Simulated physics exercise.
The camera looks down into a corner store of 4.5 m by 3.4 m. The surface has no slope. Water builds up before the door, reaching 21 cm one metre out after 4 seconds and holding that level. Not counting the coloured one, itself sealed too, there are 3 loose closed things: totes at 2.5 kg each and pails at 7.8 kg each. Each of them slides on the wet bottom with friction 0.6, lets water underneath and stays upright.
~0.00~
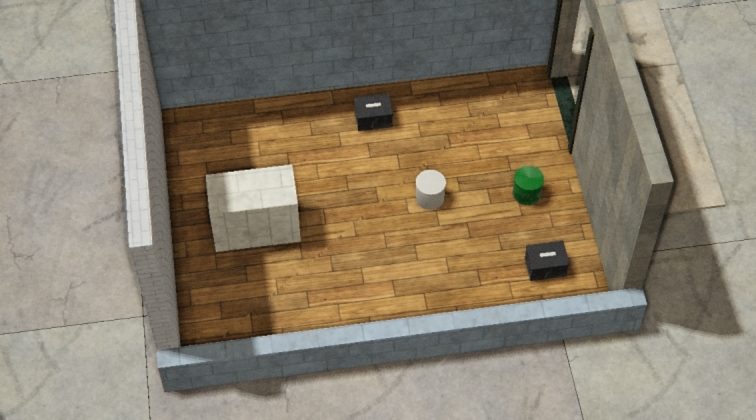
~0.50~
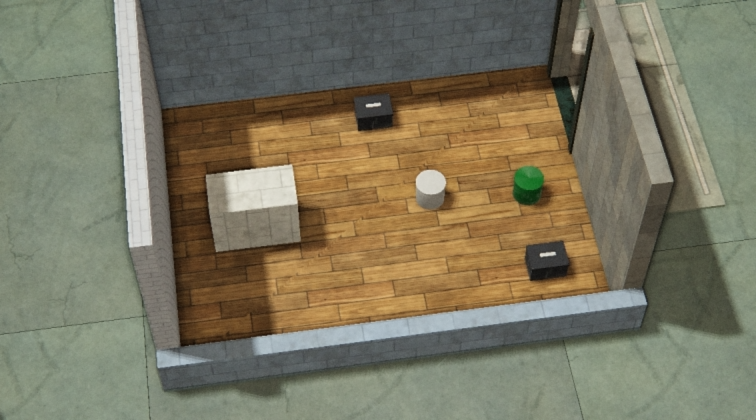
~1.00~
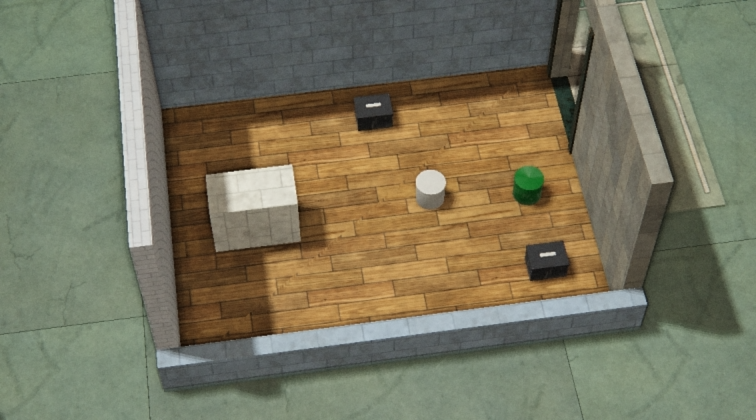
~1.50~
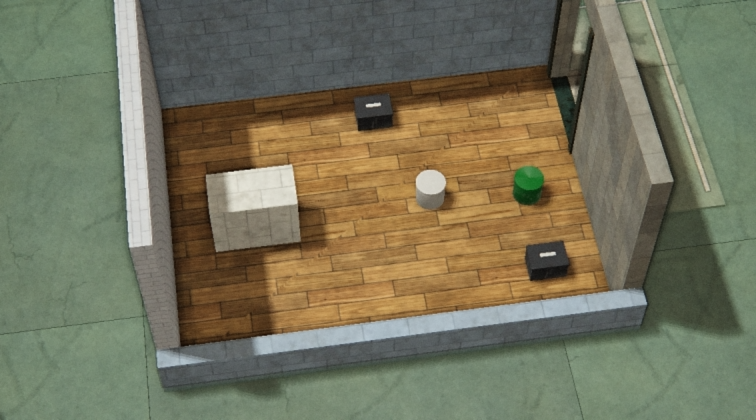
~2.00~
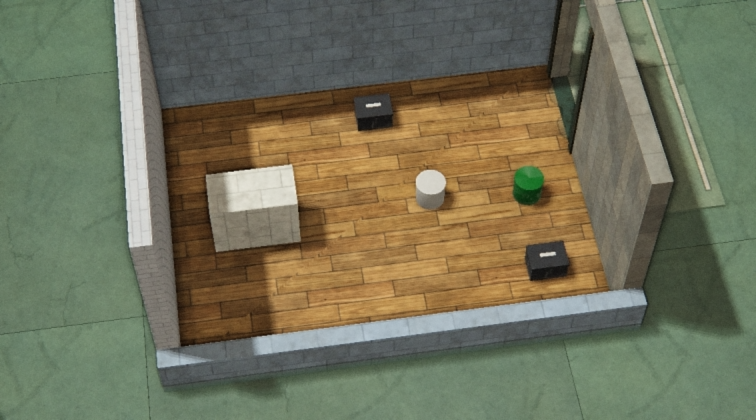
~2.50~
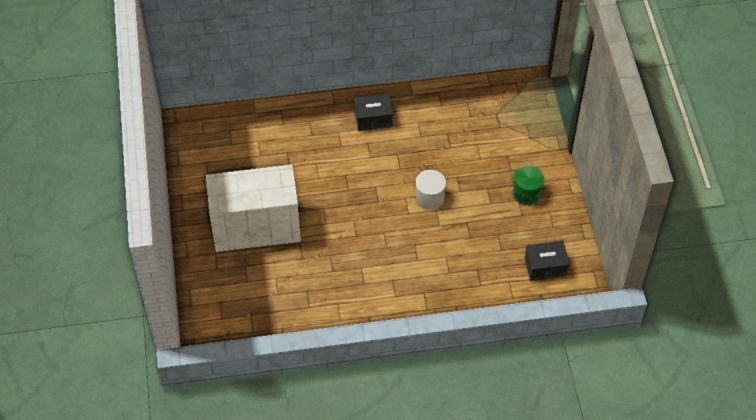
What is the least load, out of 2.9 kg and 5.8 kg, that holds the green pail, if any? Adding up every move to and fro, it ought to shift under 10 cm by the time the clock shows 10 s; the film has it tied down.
The least is 2.9 kg.
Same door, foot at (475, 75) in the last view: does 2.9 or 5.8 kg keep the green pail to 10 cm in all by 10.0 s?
Both fall short.
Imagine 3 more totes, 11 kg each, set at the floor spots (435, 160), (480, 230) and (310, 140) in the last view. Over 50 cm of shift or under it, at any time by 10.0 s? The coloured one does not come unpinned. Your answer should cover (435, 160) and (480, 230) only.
The first is further, the second not as far.
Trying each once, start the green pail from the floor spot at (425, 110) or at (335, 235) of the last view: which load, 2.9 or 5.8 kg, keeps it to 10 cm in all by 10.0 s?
In turn: Neither holds; it takes the larger.
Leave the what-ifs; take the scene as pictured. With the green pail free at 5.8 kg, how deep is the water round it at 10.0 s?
About 2 cm.
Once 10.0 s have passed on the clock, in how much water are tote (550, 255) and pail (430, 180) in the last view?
I'd estimate 2 cm for the first and 5 cm for the second.
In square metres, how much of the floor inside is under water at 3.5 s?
Somewhere around 2.5 m2, roughly.
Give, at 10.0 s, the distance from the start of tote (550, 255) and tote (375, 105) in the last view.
In turn: 0 cm, 300 cm.
After 3.5 s the green pail would be 0 cm from its start with 2.9 kg and 0 cm from its start with 5.8 kg; 0 cm of water round it then.
After 4.5 s the green pail would be 0 cm from its start with 2.9 kg and 0 cm from its start with 5.8 kg; 2 cm of water round it then.
After 7.0 s the green pail would be 0 cm from its start with 2.9 kg and 0 cm from its start with 5.8 kg; 2 cm of water round it then.
After 10.0 s the green pail would be 0 cm from its start with 2.9 kg and 0 cm from its start with 5.8 kg; 2 cm of water round it then.
